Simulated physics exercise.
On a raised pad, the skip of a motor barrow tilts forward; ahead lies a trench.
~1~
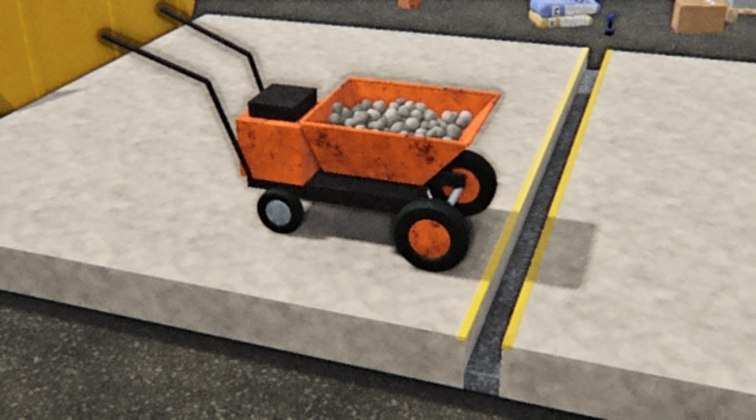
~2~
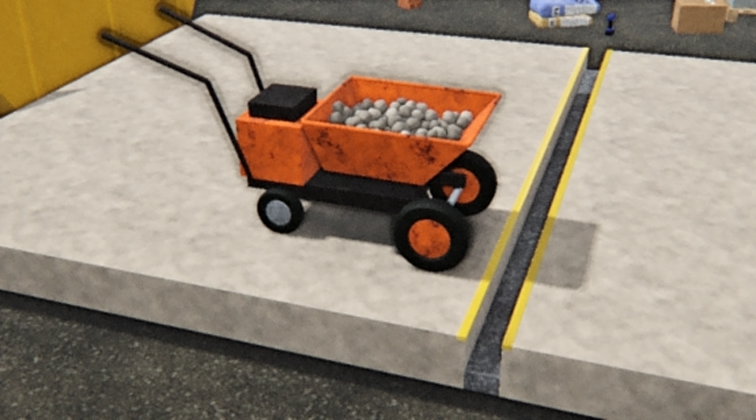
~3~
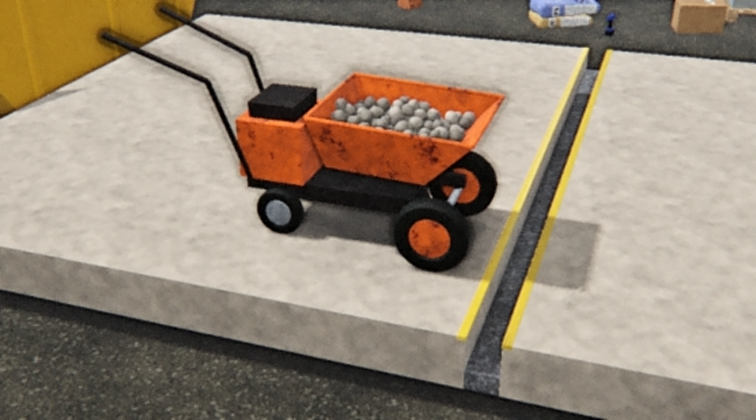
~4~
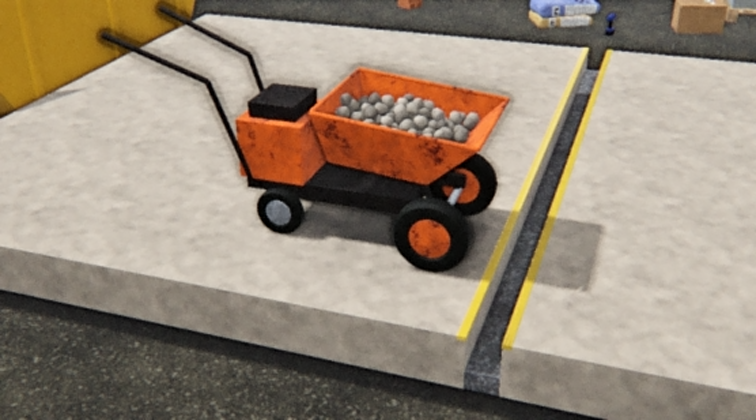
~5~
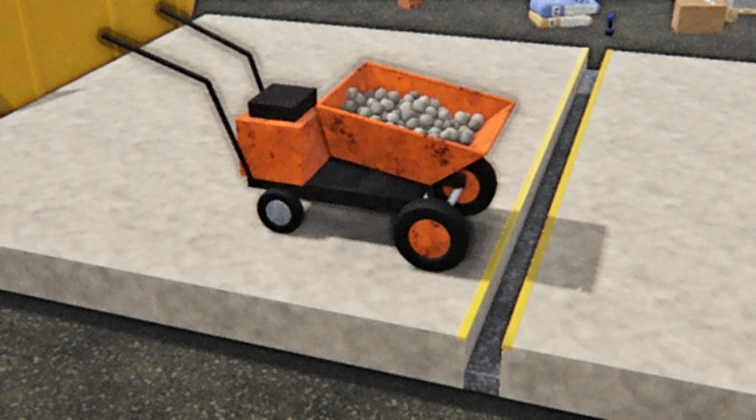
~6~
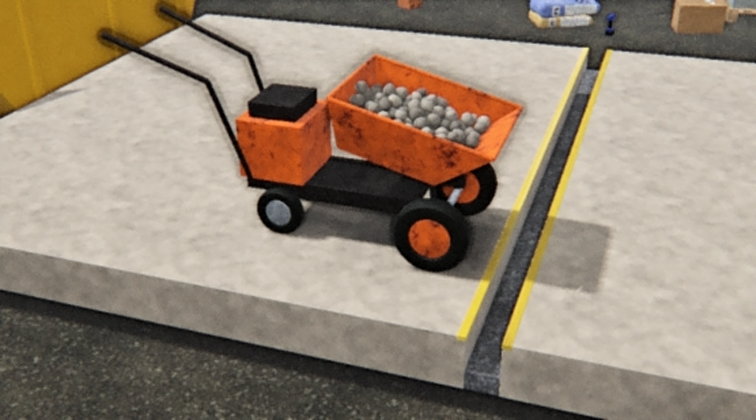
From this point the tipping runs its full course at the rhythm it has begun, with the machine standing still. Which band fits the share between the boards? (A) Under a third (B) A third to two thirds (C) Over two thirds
(A) Under a third.
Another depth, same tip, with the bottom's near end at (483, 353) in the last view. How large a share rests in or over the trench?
About 0 percent.
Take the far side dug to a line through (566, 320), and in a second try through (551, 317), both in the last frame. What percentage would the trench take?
The first try comes to close to 40 per cent, the next to 20 per cent.
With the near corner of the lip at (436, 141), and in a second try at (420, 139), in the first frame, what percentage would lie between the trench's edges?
First spot: About 20 percent; second spot: About 50 percent.
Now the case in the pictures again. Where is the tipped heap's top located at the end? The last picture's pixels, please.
The peak rests near (588, 241).
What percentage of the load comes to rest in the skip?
It comes out at some 5 in a hundred.
Shortly afterwards, skip tipped steeply; the whole lot in the skip.
Next, skip tipped right over; the bulk in the skip; near a quarter beyond it; only a few falling.
Some moments later, skip tipped right over; a little in the skip; all but a few beyond it.
In the end, skip tipped right over; a little in the skip; none at all in or heaped over the trench; all but a few beyond it.
